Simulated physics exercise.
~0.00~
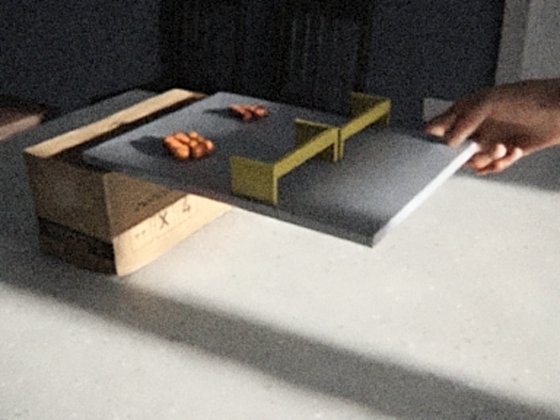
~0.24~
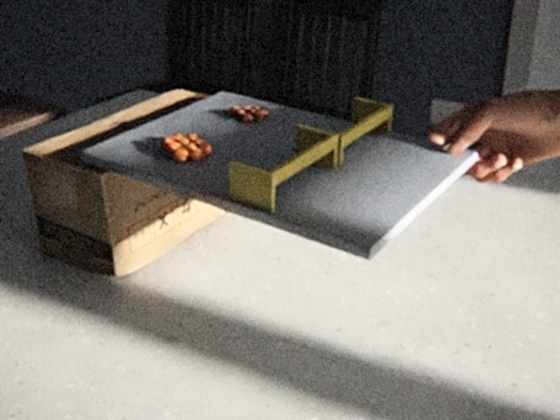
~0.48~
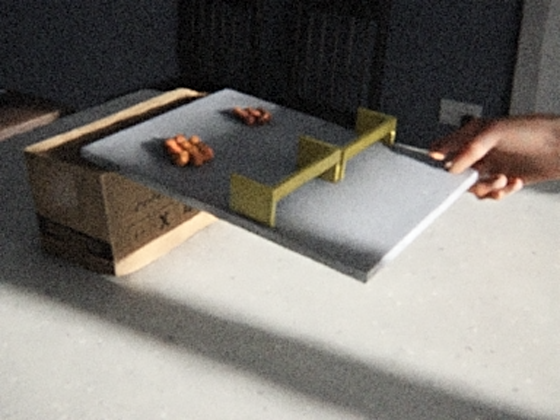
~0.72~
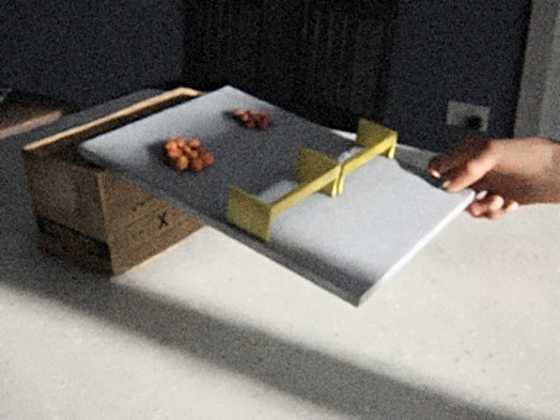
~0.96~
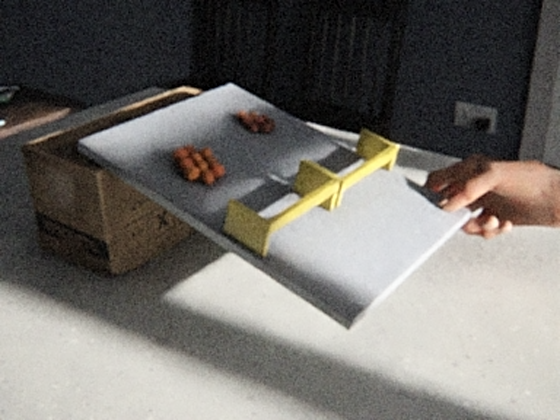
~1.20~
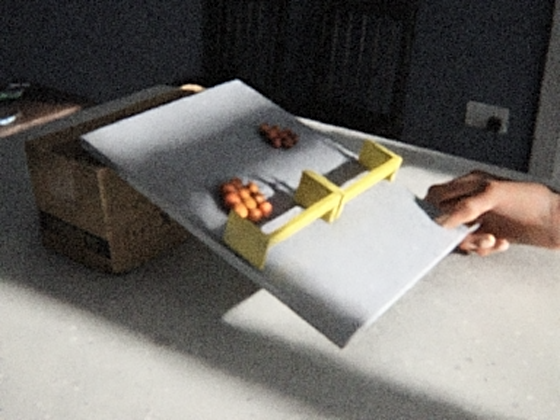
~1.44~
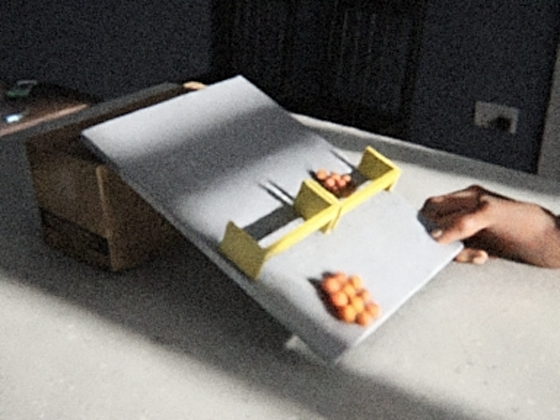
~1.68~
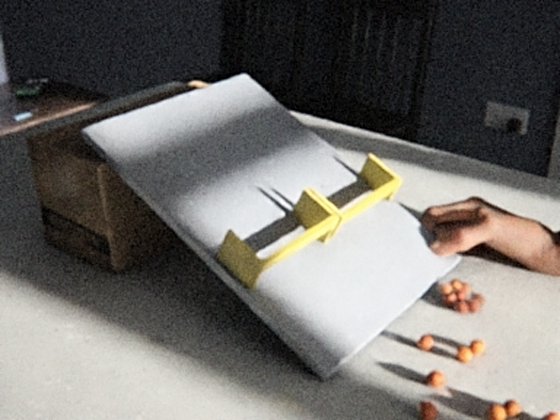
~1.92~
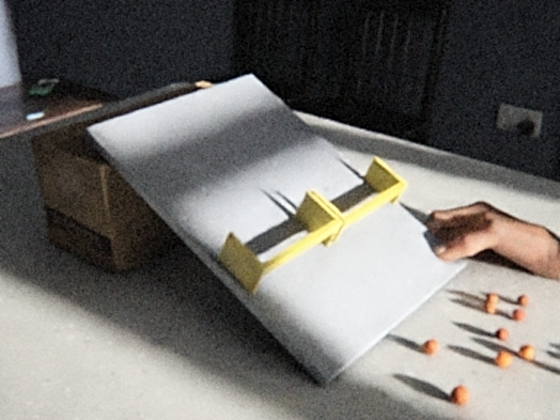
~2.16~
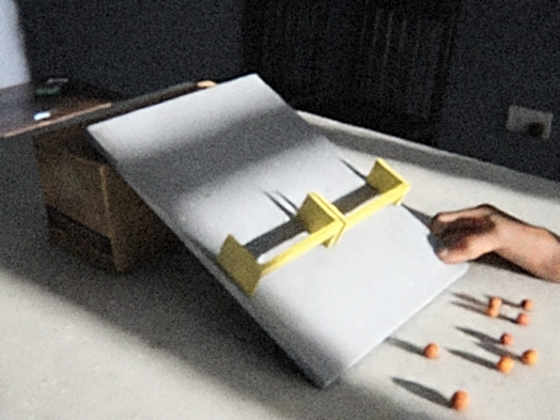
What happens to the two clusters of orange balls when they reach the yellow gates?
Both the near cluster and the far cluster slip under the bars of their gates, and none of the balls are left behind them.
